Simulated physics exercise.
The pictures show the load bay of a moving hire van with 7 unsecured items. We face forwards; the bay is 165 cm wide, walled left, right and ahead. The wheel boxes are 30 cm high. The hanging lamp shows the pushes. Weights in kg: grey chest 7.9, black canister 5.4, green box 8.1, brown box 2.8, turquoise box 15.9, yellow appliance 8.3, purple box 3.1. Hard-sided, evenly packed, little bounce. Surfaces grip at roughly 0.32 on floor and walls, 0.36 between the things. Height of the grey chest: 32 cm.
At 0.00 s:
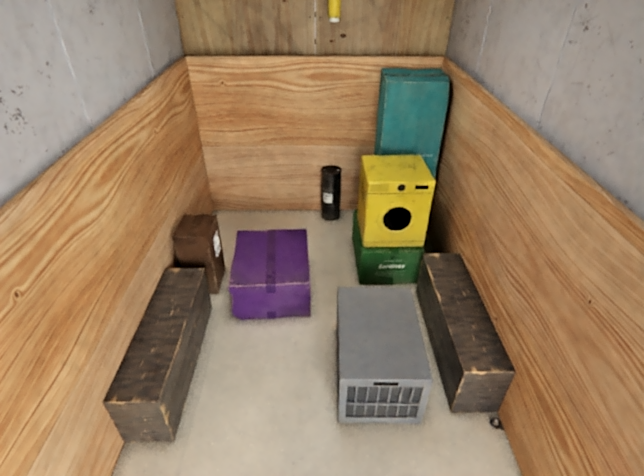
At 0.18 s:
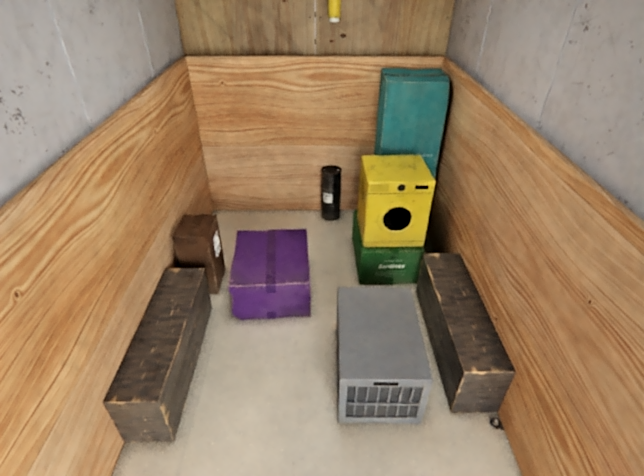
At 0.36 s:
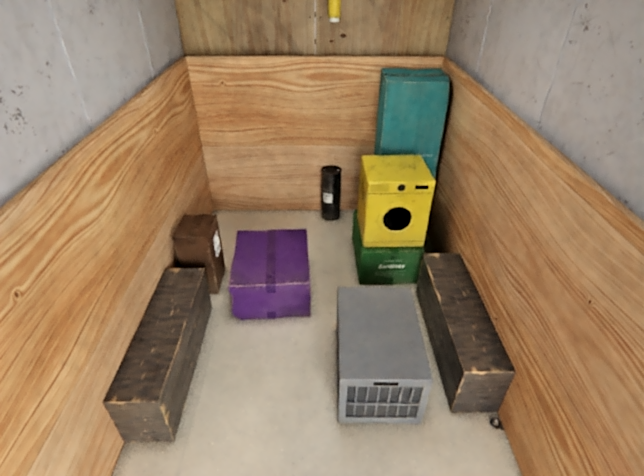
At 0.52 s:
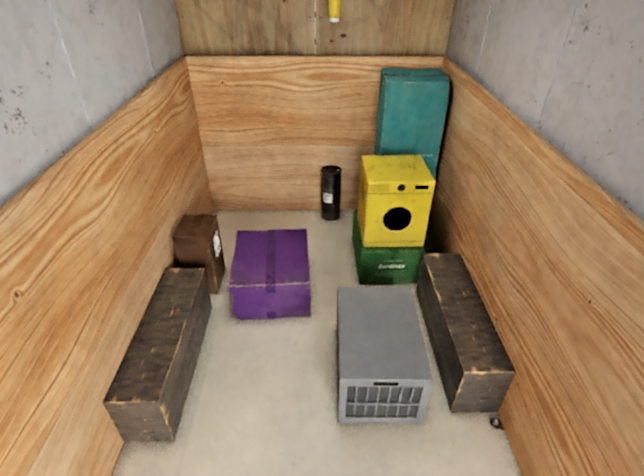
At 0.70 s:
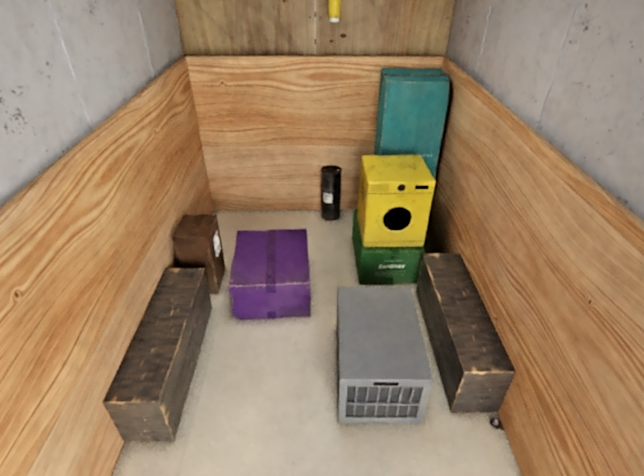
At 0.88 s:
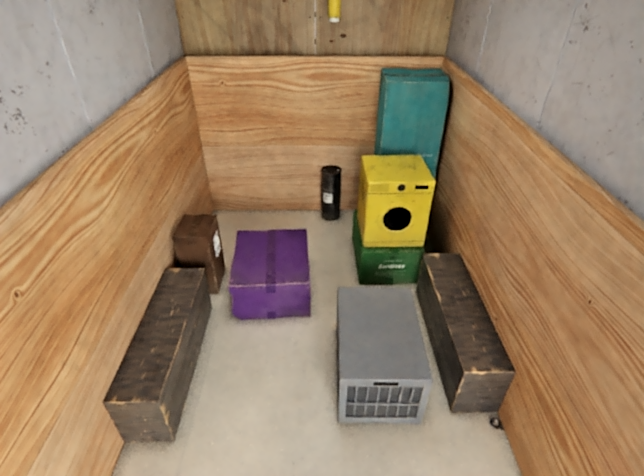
The video shows a wood-panelled load bay holding a purple box, a brown box, a grey chest, a black canister, a yellow appliance on a green box and a tall turquoise box, and nothing visibly moves throughout.
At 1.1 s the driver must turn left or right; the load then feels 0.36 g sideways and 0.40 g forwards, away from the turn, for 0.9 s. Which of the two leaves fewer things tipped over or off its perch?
Turn left.
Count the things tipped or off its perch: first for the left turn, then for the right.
Left: 0; right: 1.
Turning left. By 1.58 s, force 0.40 g forwards, 0.36 g right; grey chest 9 cm from its spot near (387, 340); black canister 4 cm from its spot near (335, 193); yellow appliance 10 cm from its spot.
By 1.78 s, force 0.35 g forwards, 0.32 g right; grey chest 22 cm from its spot near (399, 323); black canister 6 cm from its spot near (339, 193); yellow appliance 27 cm from its spot.
By 1.98 s, smooth; grey chest 28 cm from its spot near (397, 312); black canister 8 cm from its spot near (341, 193); brown box 48 cm from its spot.
When it is over (2.6 s), not toppled but over 15 cm from the start, grey chest, brown box, yellow appliance and purple box; the other 3 within 15 cm of the start. In the last view, grey chest near (397, 312), black canister near (341, 193).
Turning right instead, yellow appliance tipped over or off its perch, 1 of 7 in all.
